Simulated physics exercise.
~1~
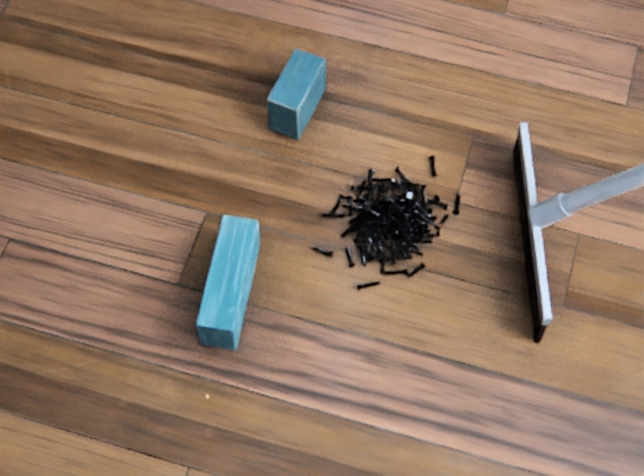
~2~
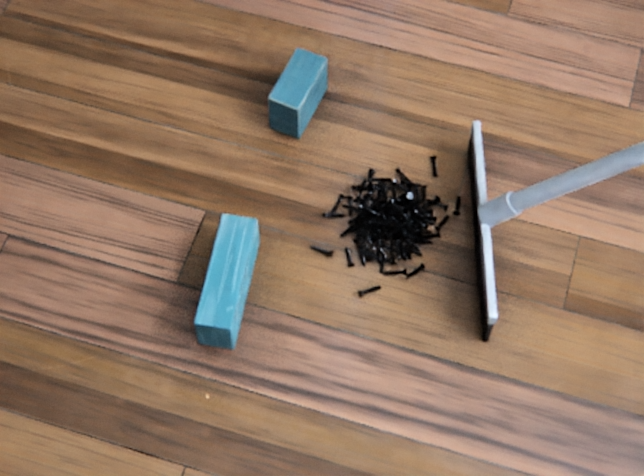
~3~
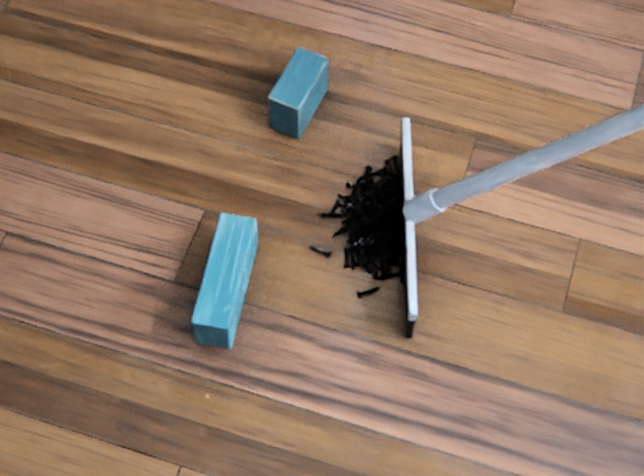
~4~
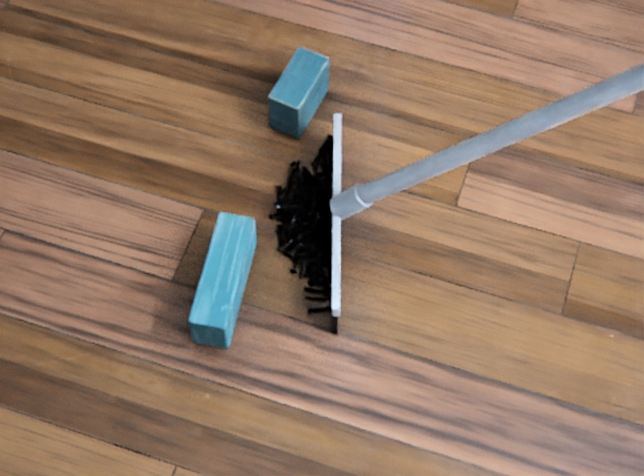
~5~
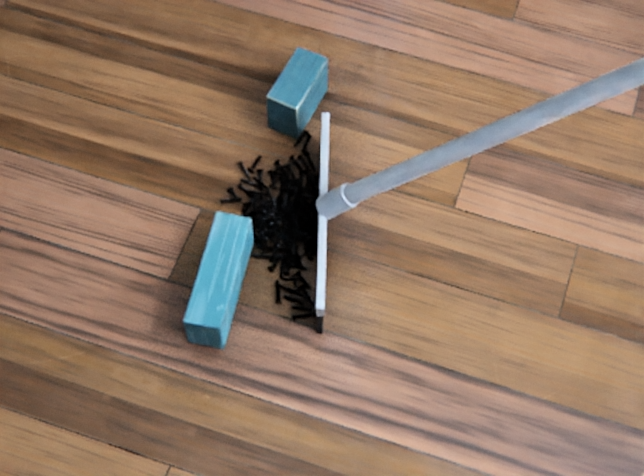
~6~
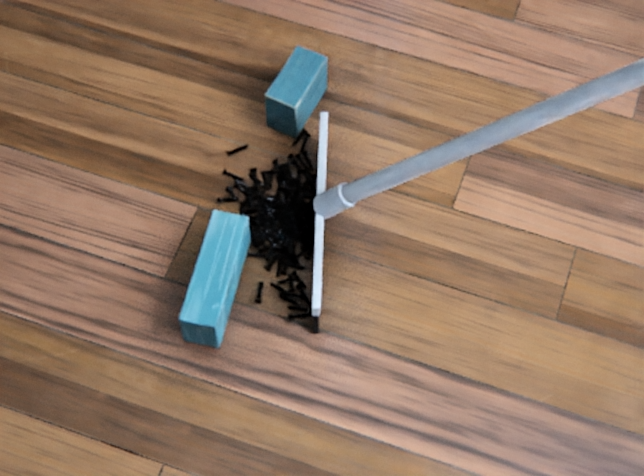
Squeegee pushing a pile of black screws left across a wooden floor, then stopping with most bunched before two blue blocks.
